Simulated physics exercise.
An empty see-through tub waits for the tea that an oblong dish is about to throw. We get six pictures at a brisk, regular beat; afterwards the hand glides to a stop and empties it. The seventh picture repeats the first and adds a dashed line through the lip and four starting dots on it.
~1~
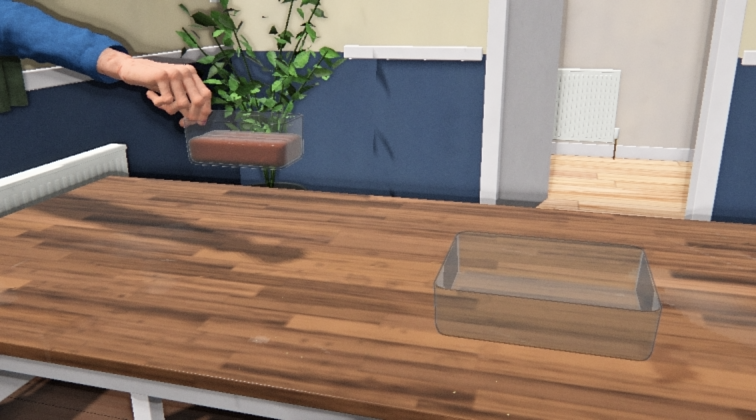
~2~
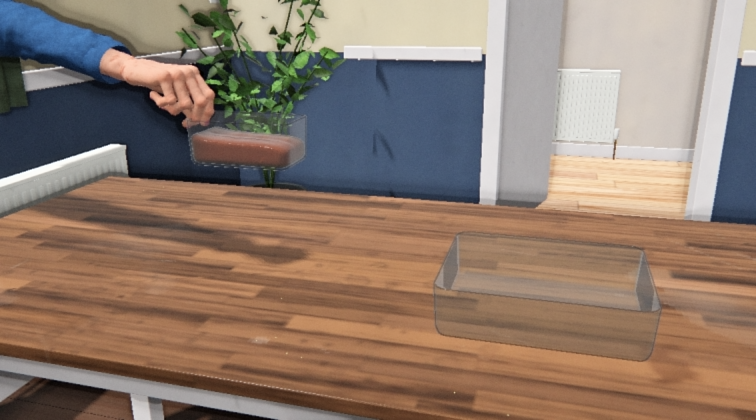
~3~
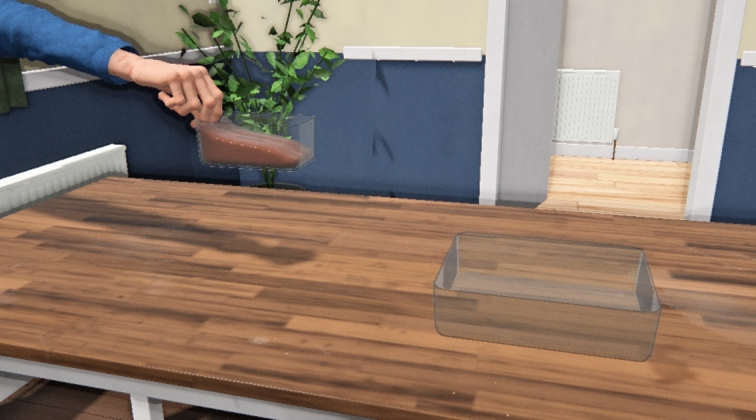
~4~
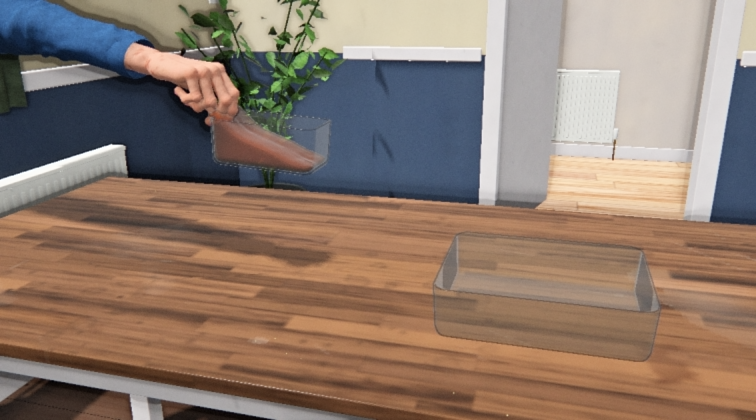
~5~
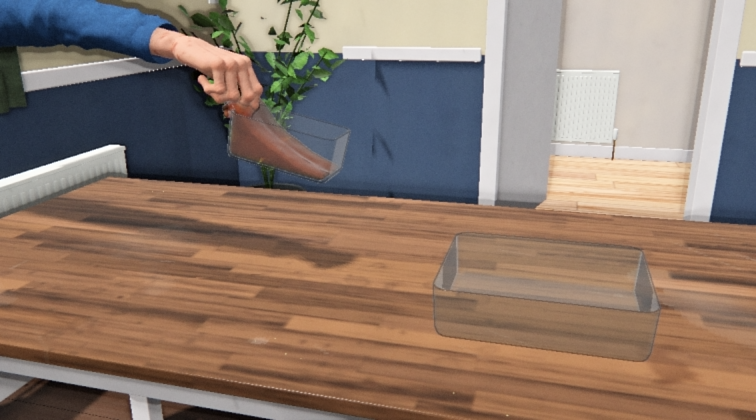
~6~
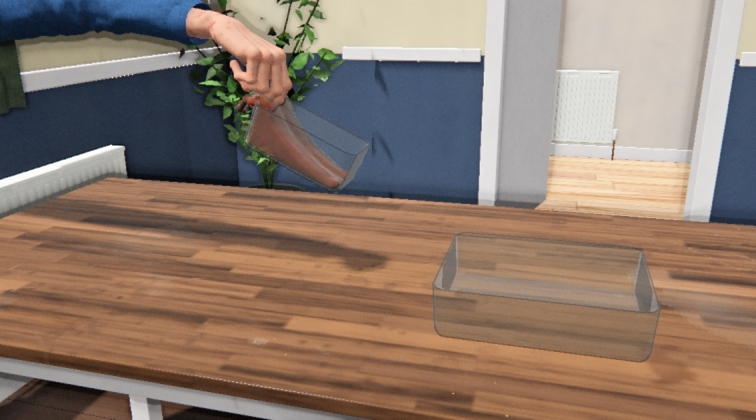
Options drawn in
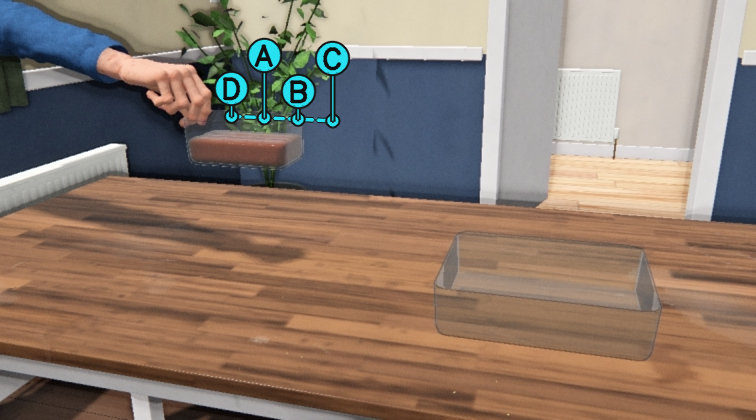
The clip opens with a hand in a blue sleeve holding a clear oblong dish of reddish-brown tea above a wooden table, left of an empty see-through tub. The hand moves the dish slightly right, and the tea sloshes inside. The dish then tilts down toward the right, the tea slanting along it.
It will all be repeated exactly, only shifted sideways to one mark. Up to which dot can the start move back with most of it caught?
I would pick place C.
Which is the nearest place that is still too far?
B.
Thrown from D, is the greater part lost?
Yes.
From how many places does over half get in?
One.
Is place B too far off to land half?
Yes, that goes wrong.
On the marked copy, A at (264, 117); B at (298, 119); C at (332, 120); D at (231, 116).
With A, about 15 % lands in the tub, 83 % falls short and 3 % goes beside or beyond.
With B, about 32 % lands in the tub, 62 % falls short and 5 % goes beside or beyond.
With C, about 69 % lands in the tub, 23 % falls short and 9 % goes beside or beyond.
With D, about 3 % lands in the tub, 97 % falls short.
